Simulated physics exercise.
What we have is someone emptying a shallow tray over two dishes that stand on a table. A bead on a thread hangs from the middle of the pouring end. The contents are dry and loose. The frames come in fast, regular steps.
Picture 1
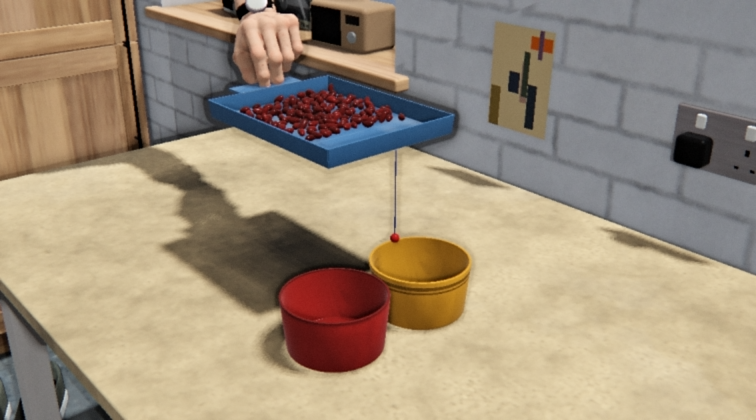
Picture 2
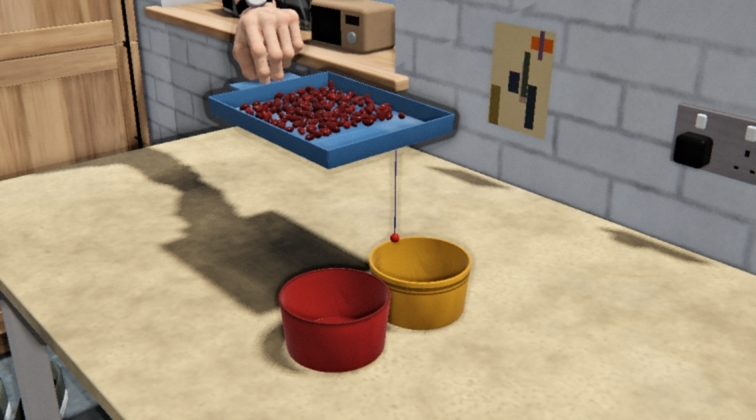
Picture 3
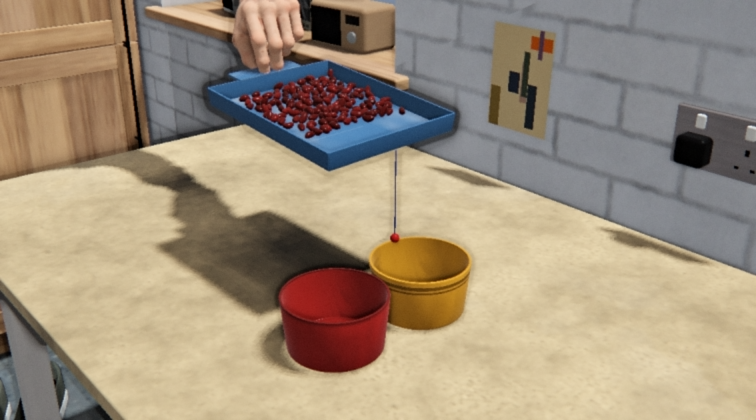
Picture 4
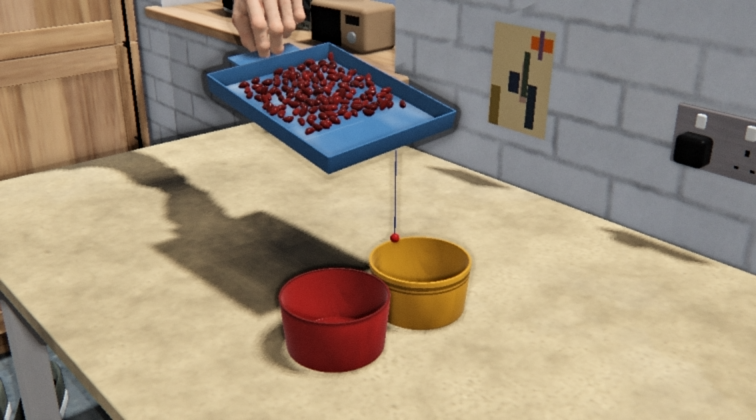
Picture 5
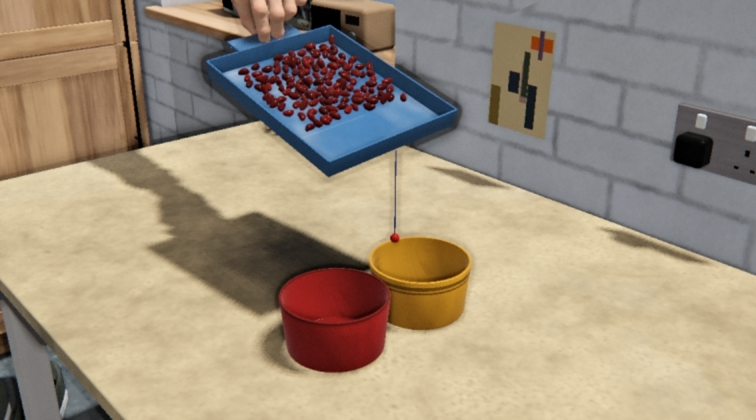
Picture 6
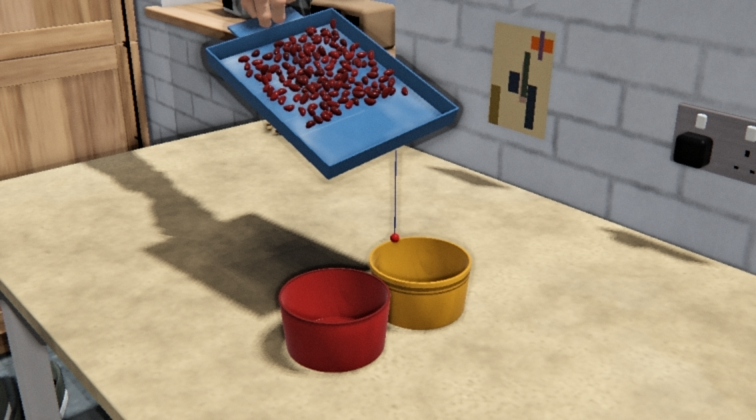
A blue tray of loose red beans, gripped by a hand at its far end, sits level above a red dish and a yellow dish on a table. The hand raises that end, slightly then more steeply, slanting the tray toward its near left corner, while the red bead hangs still on its thread.
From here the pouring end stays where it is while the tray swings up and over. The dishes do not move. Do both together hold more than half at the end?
Together they catch the larger part.
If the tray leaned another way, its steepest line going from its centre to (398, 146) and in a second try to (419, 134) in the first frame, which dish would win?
The first try: The right-hand dish. The second: The right dish.
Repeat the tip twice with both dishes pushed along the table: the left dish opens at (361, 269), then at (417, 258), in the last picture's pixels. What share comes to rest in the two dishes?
The first gives 80 %, the second 20 %.
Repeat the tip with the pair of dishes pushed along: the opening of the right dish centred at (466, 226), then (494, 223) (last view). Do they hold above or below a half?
First less than half, then below a half.
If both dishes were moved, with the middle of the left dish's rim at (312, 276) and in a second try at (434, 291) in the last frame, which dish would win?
One: The left dish. Two: The dish on the left.
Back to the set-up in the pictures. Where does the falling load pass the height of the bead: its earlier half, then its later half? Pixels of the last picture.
Around (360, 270) and then (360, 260).
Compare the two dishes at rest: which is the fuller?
Fuller: The dish on the left.
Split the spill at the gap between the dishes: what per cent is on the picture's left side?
It comes to 50 per cent or so.
Soon, tray tipped steeply; nearly all on the tray; a stray few in the air.
A while on, tray tipped past a quarter turn; about half on the tray; about a quarter in the left dish; a small part in the right dish; a stray few outside both; about a quarter in the air.
Towards the end, tray tipped past a quarter turn; about two thirds in the left dish; about a quarter in the right dish; about a quarter outside both.
Finally, tray tipped past a quarter turn; about two thirds in the left dish; about a quarter in the right dish; about a quarter outside both.
